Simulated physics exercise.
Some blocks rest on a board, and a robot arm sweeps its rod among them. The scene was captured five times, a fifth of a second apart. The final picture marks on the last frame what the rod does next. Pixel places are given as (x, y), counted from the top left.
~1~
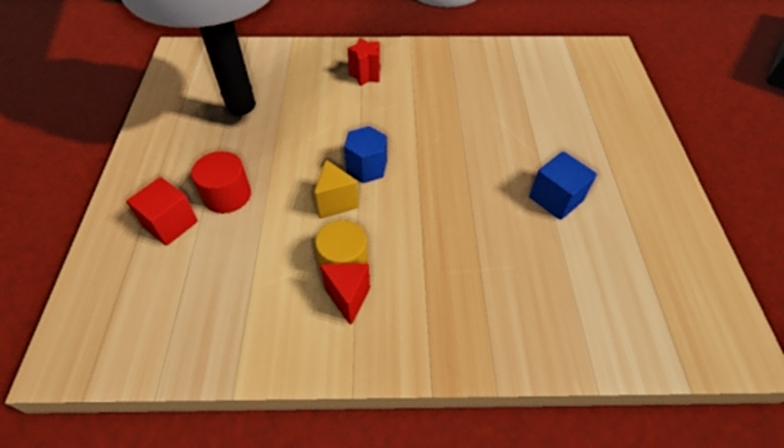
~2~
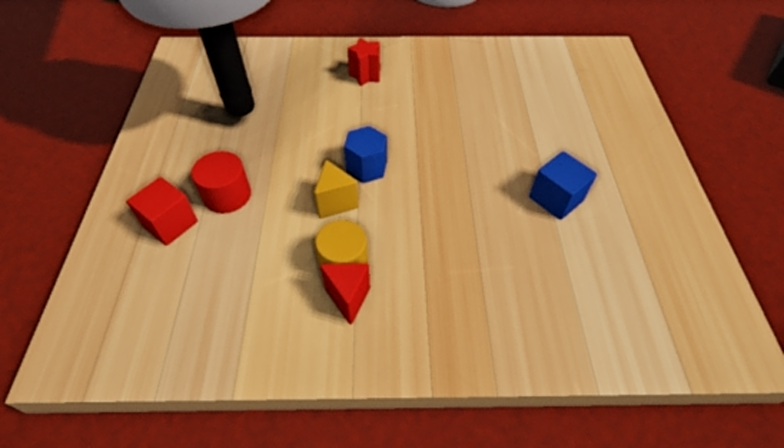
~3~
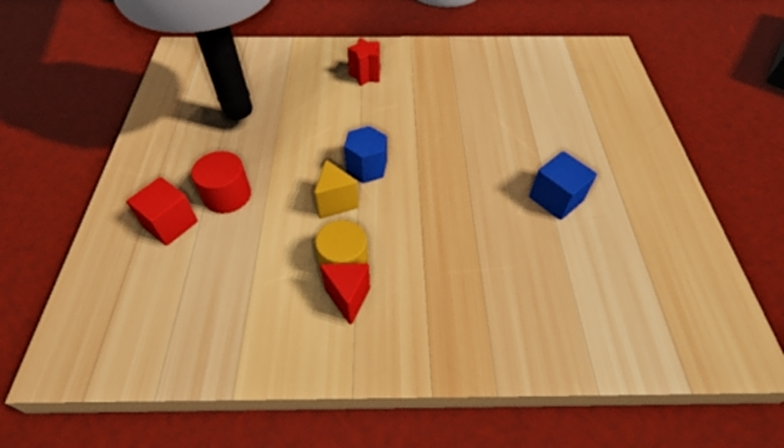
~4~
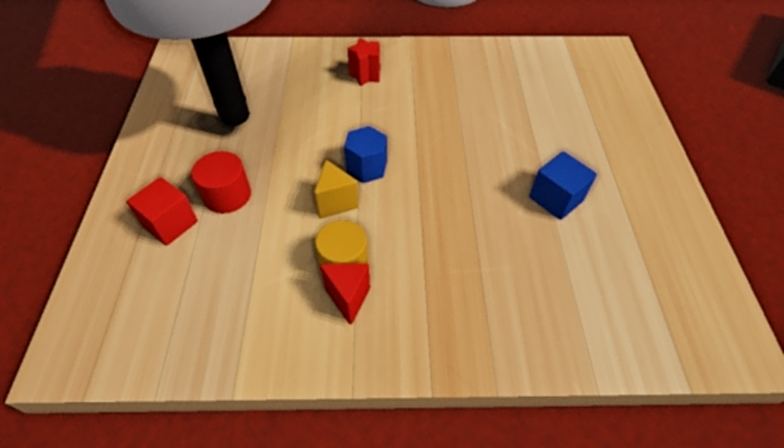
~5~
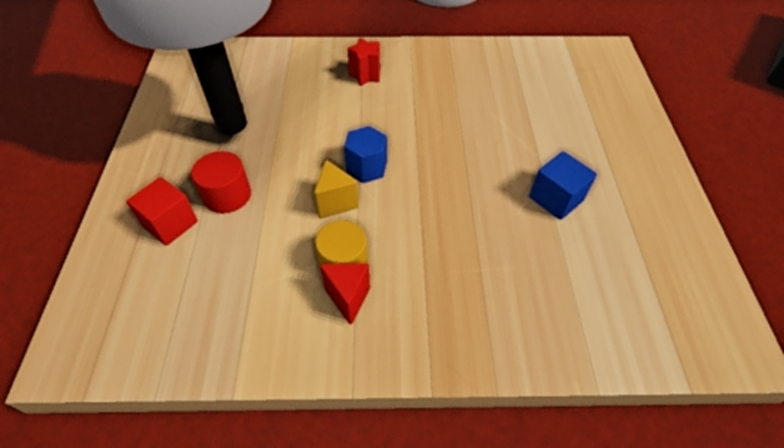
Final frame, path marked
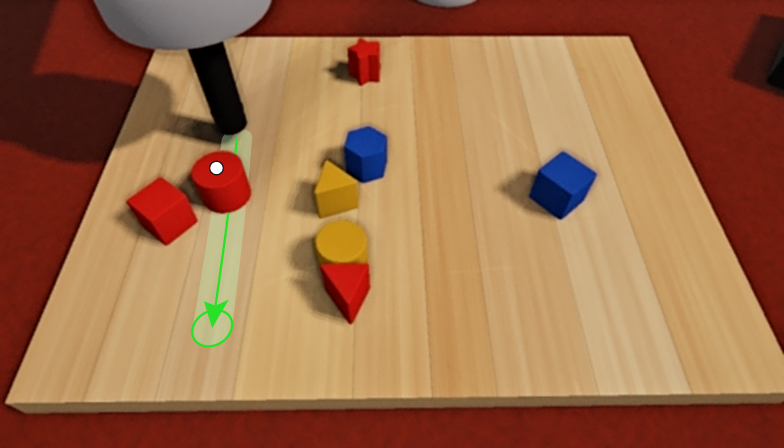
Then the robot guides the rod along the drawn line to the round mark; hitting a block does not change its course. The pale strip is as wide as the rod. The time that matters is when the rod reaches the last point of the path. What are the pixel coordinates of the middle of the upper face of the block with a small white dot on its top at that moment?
Around (150, 341).
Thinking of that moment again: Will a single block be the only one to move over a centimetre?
Yes
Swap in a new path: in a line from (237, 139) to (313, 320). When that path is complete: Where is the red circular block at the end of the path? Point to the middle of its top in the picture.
My estimate: (211, 197).
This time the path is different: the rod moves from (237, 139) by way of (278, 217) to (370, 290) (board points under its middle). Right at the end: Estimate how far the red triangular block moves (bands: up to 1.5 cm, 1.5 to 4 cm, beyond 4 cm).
Of the three bands, it's 1.5 to 4 cm.
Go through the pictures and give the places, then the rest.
Rod's lower end (241, 107); red square piece (155, 197); red circular block (216, 168), in the first frame.
Rod (241, 108); blocks still, in the second frame.
Rod (238, 111); blocks still, in the third frame.
Rod (235, 117); blocks still, in the fourth frame.
Rod (232, 126); red square piece (155, 197); red circular block (216, 168), in the fifth frame.
Drawn move, straight from (237, 139) to (212, 328); the dot is on the red circular block.
On the path given first. One third of the way, rod (226, 180); red circular block (210, 200).
Two thirds of the way, rod (217, 243); red circular block (188, 269).
At the end, rod (205, 318); red square piece still; red circular block (150, 341).
